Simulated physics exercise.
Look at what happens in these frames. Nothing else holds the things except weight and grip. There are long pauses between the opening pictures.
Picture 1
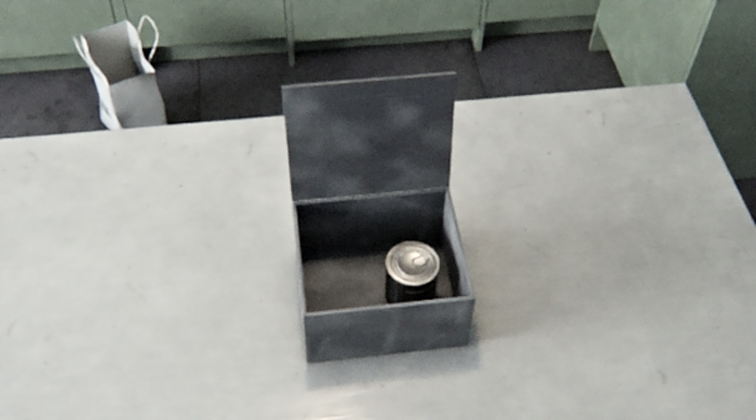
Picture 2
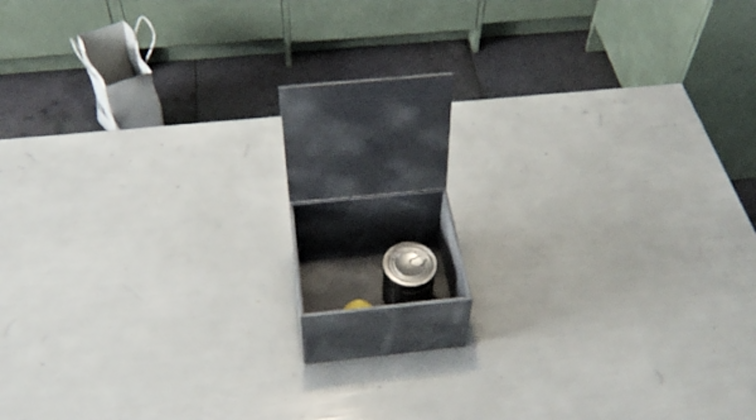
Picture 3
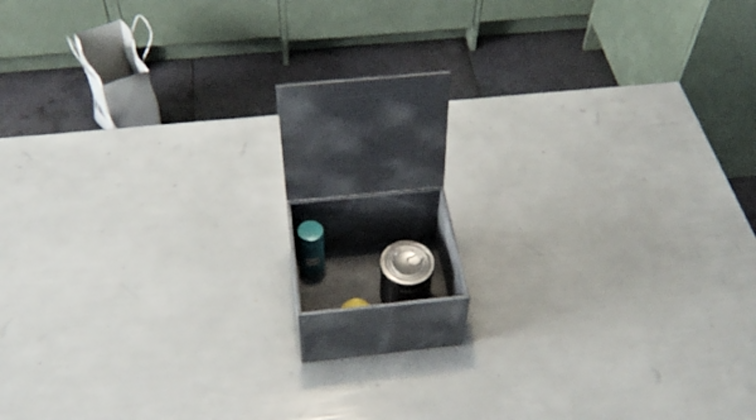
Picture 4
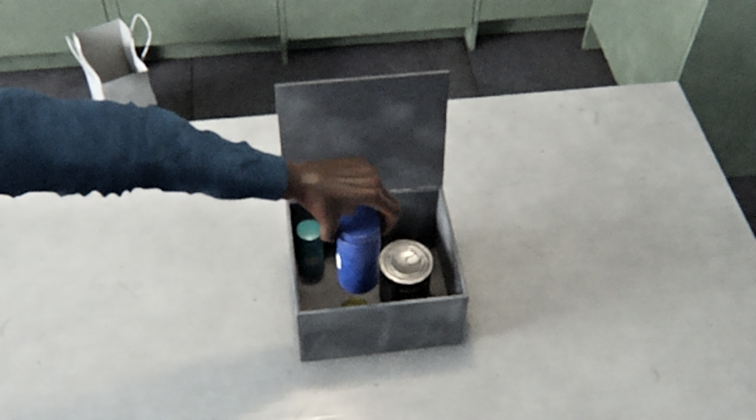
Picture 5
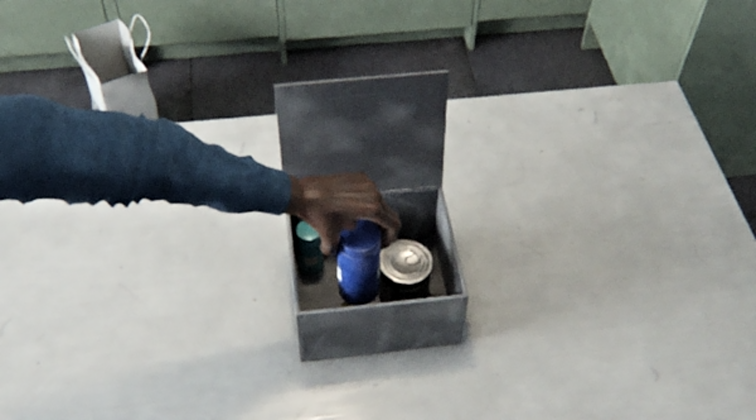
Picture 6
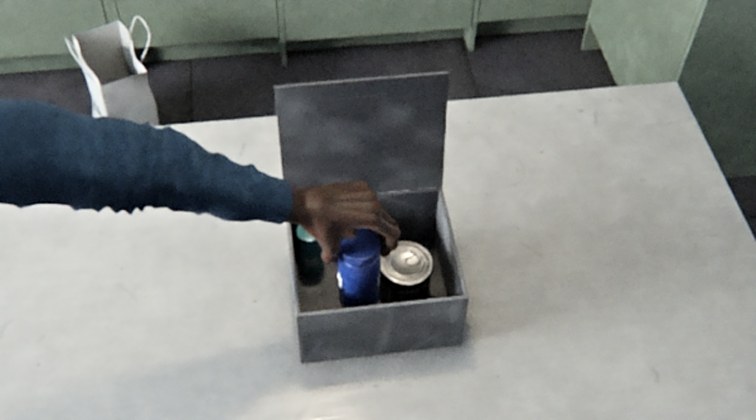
Open grey box holding a black tin, then a yellow item and turquoise shaker, as a hand lowers a blue jar inside.
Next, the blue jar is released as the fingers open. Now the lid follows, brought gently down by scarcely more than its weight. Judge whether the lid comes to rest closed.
It does.
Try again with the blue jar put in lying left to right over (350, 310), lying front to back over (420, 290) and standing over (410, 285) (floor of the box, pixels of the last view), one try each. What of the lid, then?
First try: It shuts flat; second try: It is held up; third try: It will not close.
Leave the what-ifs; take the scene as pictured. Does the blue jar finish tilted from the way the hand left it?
By the end the blue jar has leaned over.
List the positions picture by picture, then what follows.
In the first picture, the last thing is not in view yet.
In the second picture, the last thing is not in view yet; black tin (409, 281).
In the third picture, the last thing is not in view yet; turquoise shaker (311, 249).
In the fourth picture, on its way; blue jar (358, 250).
In the fifth picture, on its way; blue jar (359, 263); black tin (404, 279).
In the sixth picture, in place under the hand; blue jar (359, 271); turquoise shaker (310, 249).
Then, 0.50 s after the last picture, blue jar on its side near (356, 276); yellow lemon rolled a little.
Then, 1.40 s after the last picture, lid 72° above the rim; blue jar on its side near (362, 277); yellow lemon rolled about its own width.
Then, 2.10 s after the last picture, lid 19° above the rim; blue jar on its side near (361, 277); yellow lemon rolled about its own width.
At rest, lid shut; tipped over in the box, blue jar; moved from the start, yellow lemon; the other 2 in place. Seen from the same camera at the end, blue jar near (361, 277).
